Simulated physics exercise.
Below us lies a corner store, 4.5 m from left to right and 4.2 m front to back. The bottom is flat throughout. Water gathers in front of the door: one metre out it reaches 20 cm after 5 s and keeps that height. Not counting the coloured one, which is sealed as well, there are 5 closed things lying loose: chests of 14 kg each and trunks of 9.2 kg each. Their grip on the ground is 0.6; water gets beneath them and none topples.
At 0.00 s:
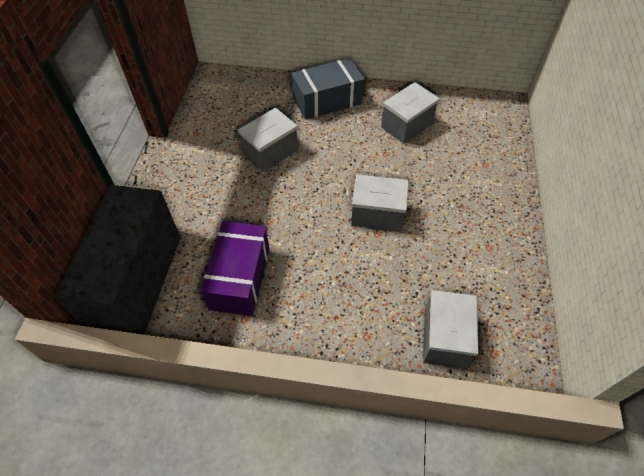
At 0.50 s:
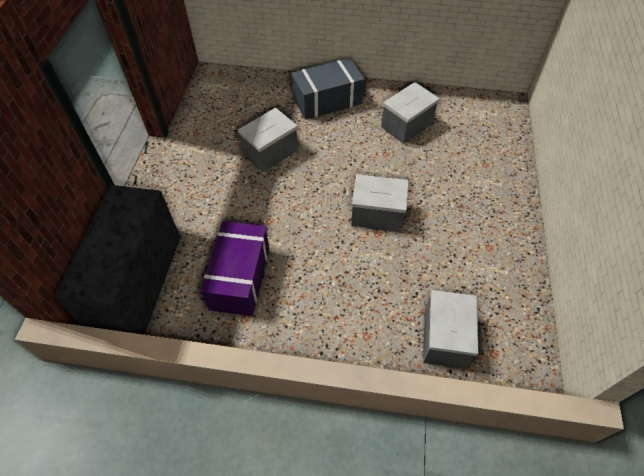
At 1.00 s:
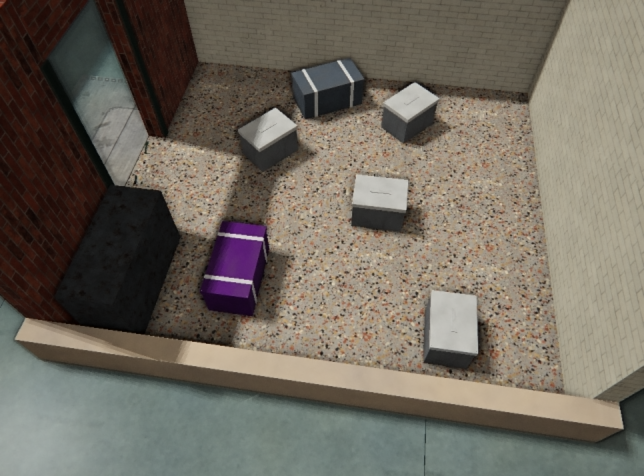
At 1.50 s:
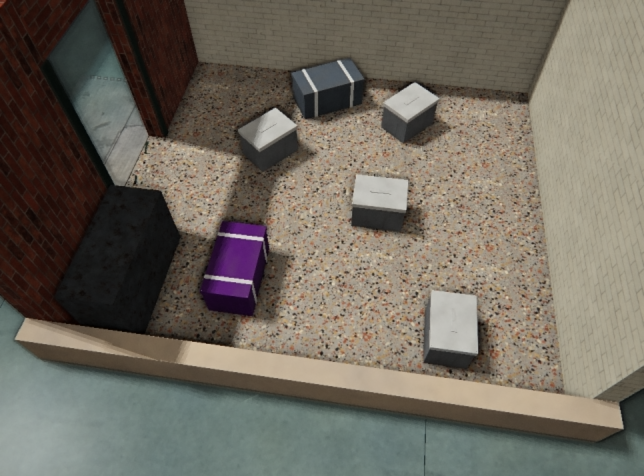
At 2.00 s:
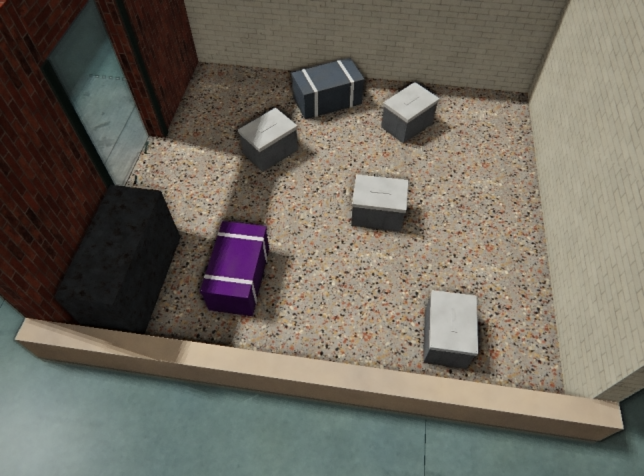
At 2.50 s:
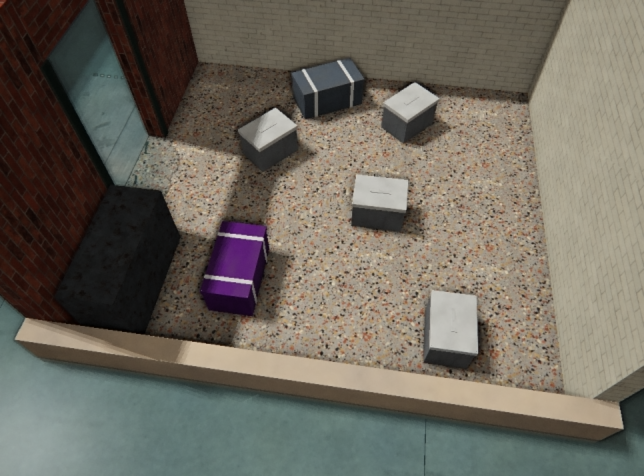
Water spreads as a thin bluish sheet over the grey paving outside a walled corner store, seen from above by a still camera. On the speckled floor sit a purple trunk with white bands at left, a similar dark blue one at the back, four grey chests, and a black block beside the doorway. The water deepens in tint and creeps slightly inside the doorway, while every object stays put.
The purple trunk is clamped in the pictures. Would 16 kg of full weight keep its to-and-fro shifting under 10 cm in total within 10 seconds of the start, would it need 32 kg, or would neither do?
It would need 32 kg.
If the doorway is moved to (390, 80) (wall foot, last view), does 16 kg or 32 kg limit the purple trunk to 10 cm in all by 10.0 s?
Under that setup, the heavy option is needed.
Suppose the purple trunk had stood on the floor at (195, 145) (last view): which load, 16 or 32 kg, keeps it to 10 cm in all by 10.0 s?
Outcome - failure with both.
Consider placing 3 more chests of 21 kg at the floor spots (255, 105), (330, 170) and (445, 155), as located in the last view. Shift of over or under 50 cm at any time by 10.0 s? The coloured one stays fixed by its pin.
Taking them in order, the first is inside the line, the second beyond the line and the third inside the line.
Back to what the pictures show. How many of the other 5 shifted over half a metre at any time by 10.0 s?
It works out to 2.
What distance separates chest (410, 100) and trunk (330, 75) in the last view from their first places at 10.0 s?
In that order: 20 cm, 100 cm.
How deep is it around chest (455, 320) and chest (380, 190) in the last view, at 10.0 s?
Around 7 cm and 4 cm.
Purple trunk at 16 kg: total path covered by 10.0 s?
Close to 60 centimetres all told.
After 3.5 s the purple trunk would be 0 cm from its start with 16 kg and 0 cm from its start with 32 kg; 0 cm of water round it then.
After 4.5 s the purple trunk would be 0 cm from its start with 16 kg and 0 cm from its start with 32 kg; 2 cm of water round it then.
After 7.0 s the purple trunk would be 10 cm from its start with 16 kg and 0 cm from its start with 32 kg; 3 cm of water round it then.
After 10.0 s the purple trunk would be 66 cm from its start with 16 kg and 0 cm from its start with 32 kg; 6 cm of water round it then.
